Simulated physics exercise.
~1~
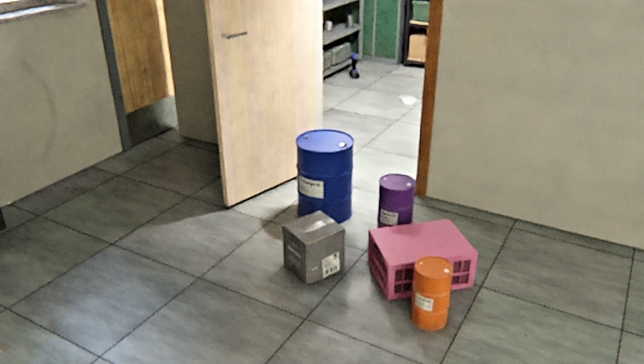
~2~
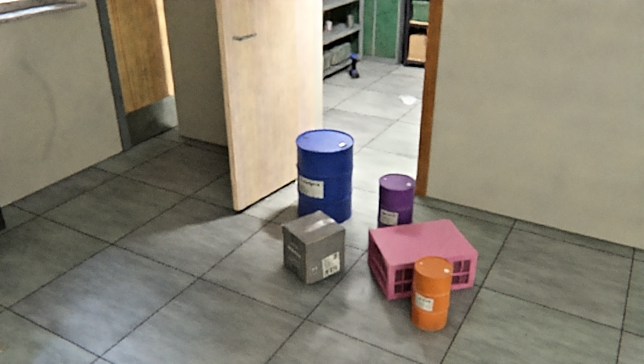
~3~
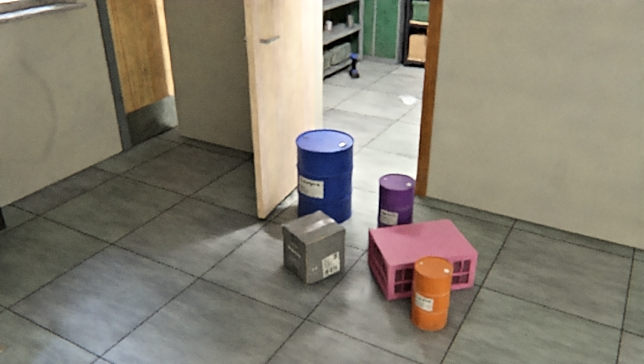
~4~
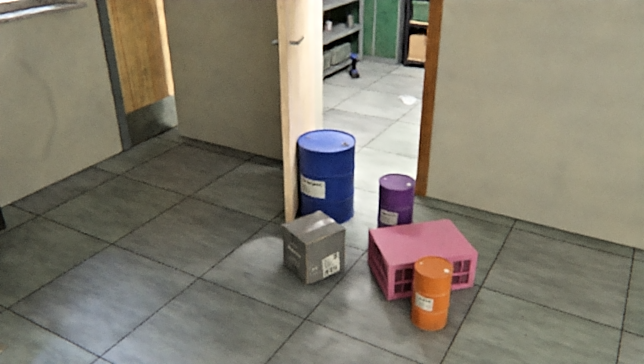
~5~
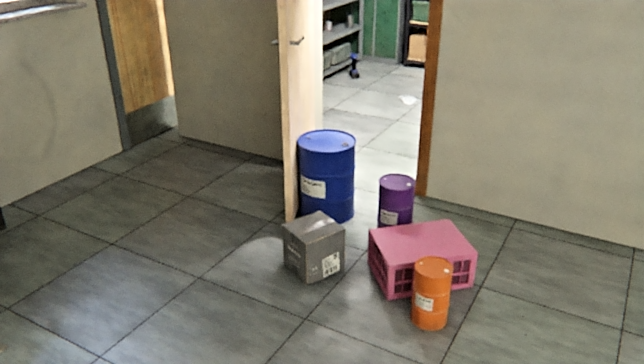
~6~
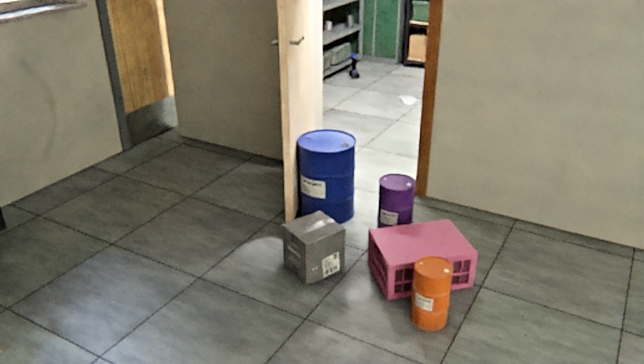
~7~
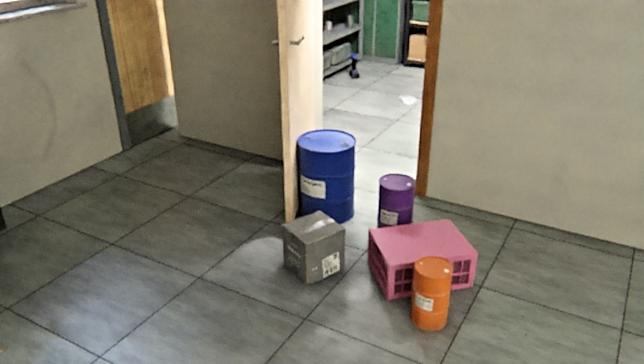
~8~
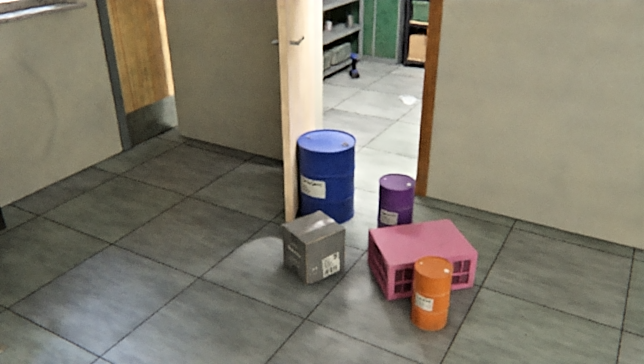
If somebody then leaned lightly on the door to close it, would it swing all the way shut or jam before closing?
It would jam before closing, because the blue drum is standing in its way.
